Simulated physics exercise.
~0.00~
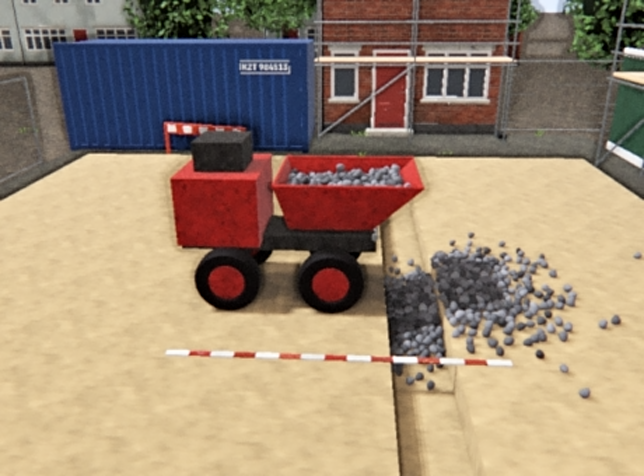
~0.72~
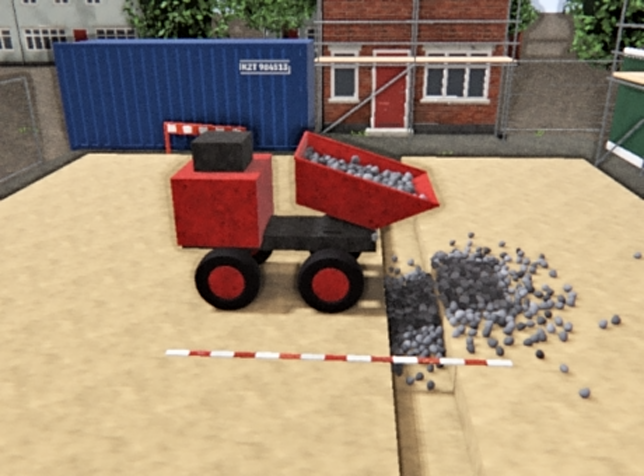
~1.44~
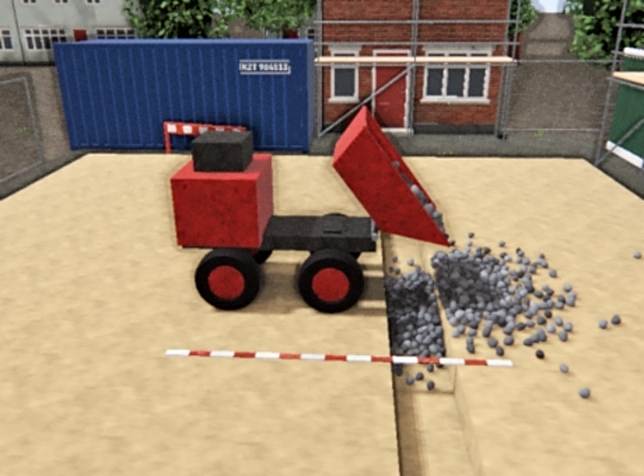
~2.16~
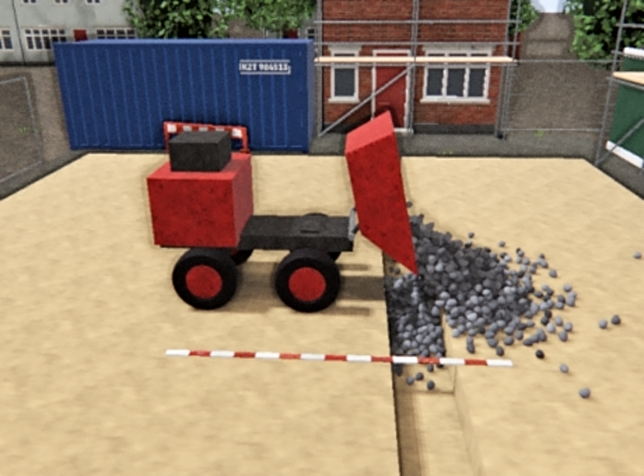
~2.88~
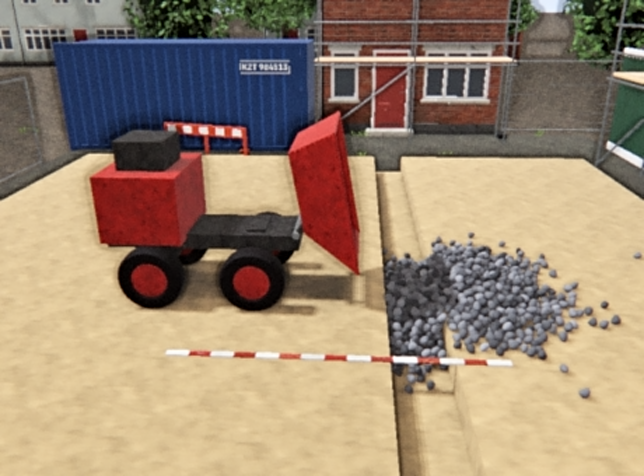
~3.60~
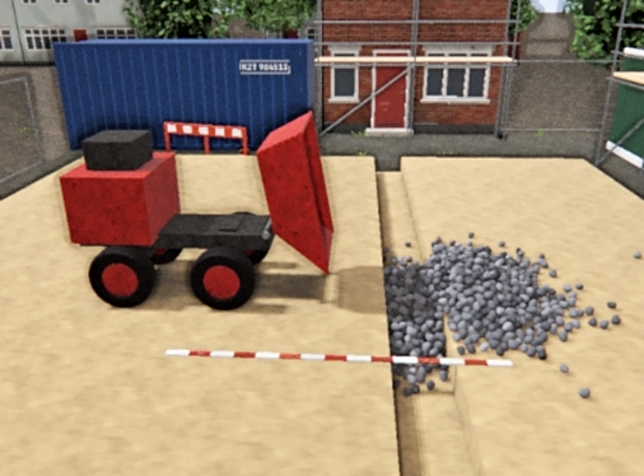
A red dumper carrying grey stones tipped its skip steeply up beside a trench where stones already lay, pouring its load onto them, then rolled back to the left with the emptied skip still raised, leaving a bigger heap in and beyond the trench.
